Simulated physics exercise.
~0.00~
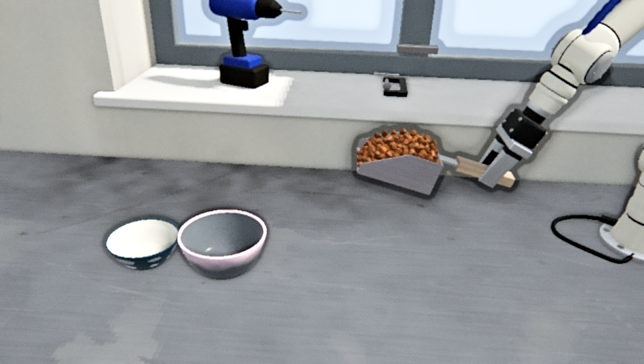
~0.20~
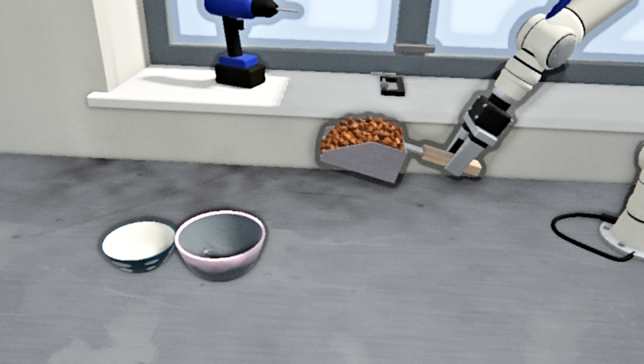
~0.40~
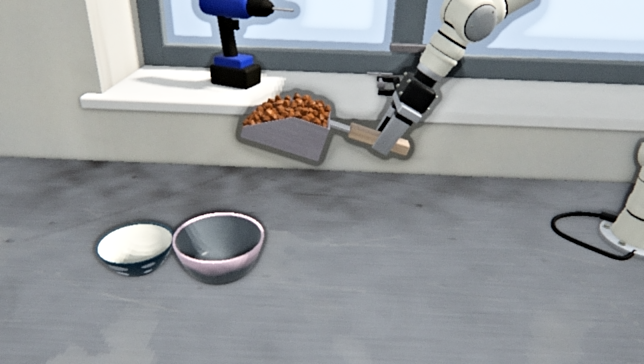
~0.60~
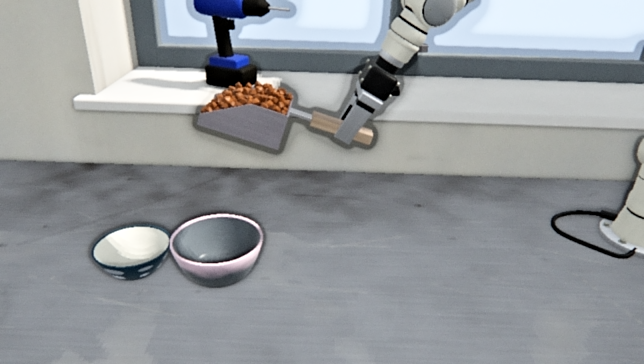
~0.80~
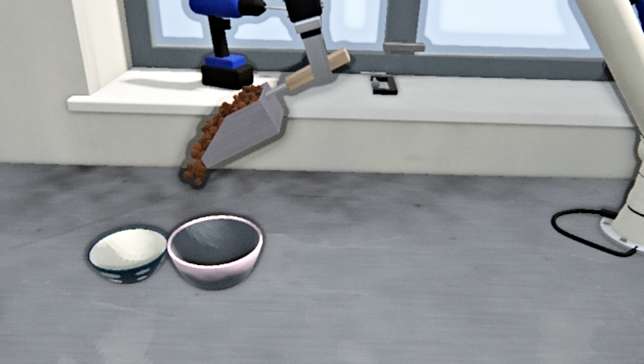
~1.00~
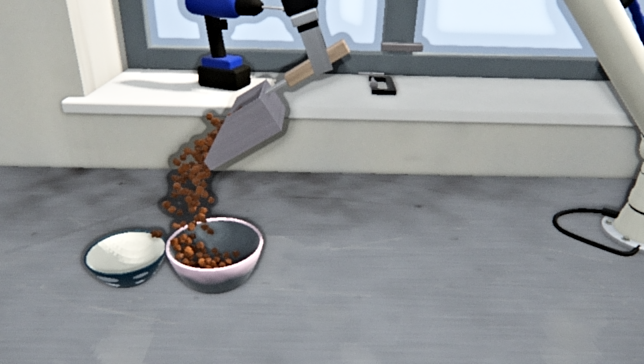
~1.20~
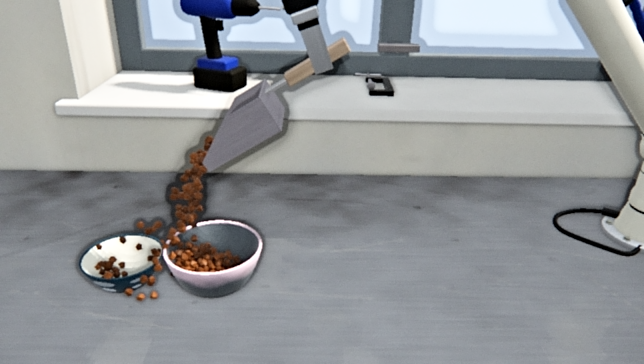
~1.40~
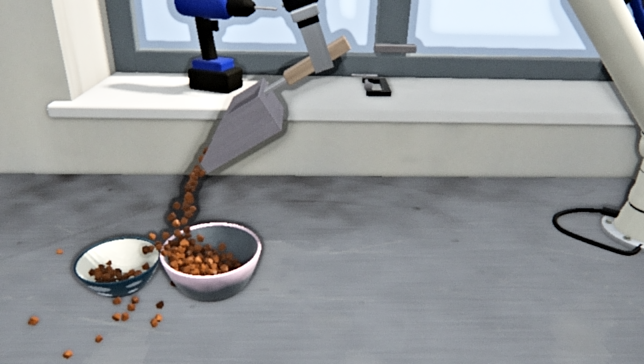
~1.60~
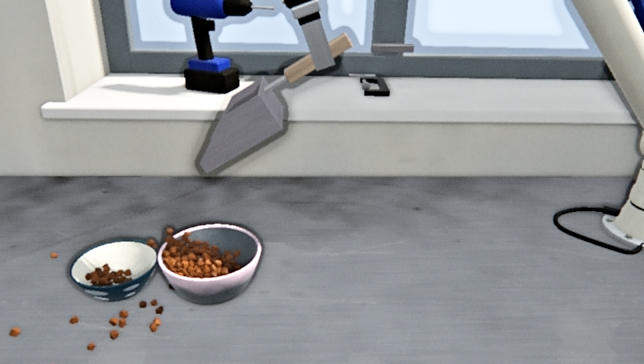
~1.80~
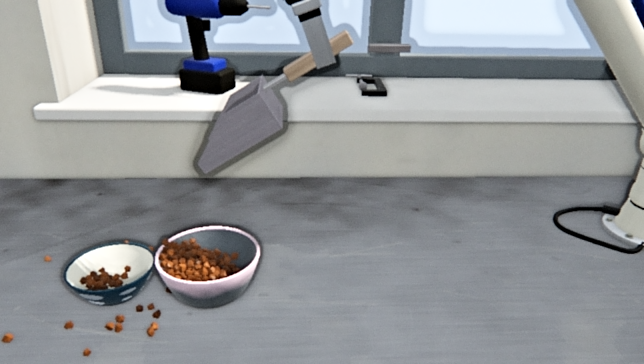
On a grey tabletop below a windowsill where a blue drill stands, two bowls sit side by side at the left while a robot arm holds a grey scoop heaped with brown pellets. The arm carries the scoop left and slightly upward, keeping it level. Near the bowls it tips the scoop forward, and the pellets begin sliding off the front. They pour down in a stream, mostly into the pinkish bowl, while some drop into the smaller dark one and others scatter across the table. The emptied scoop stays tilted above, with the pinkish bowl holding the larger pile.
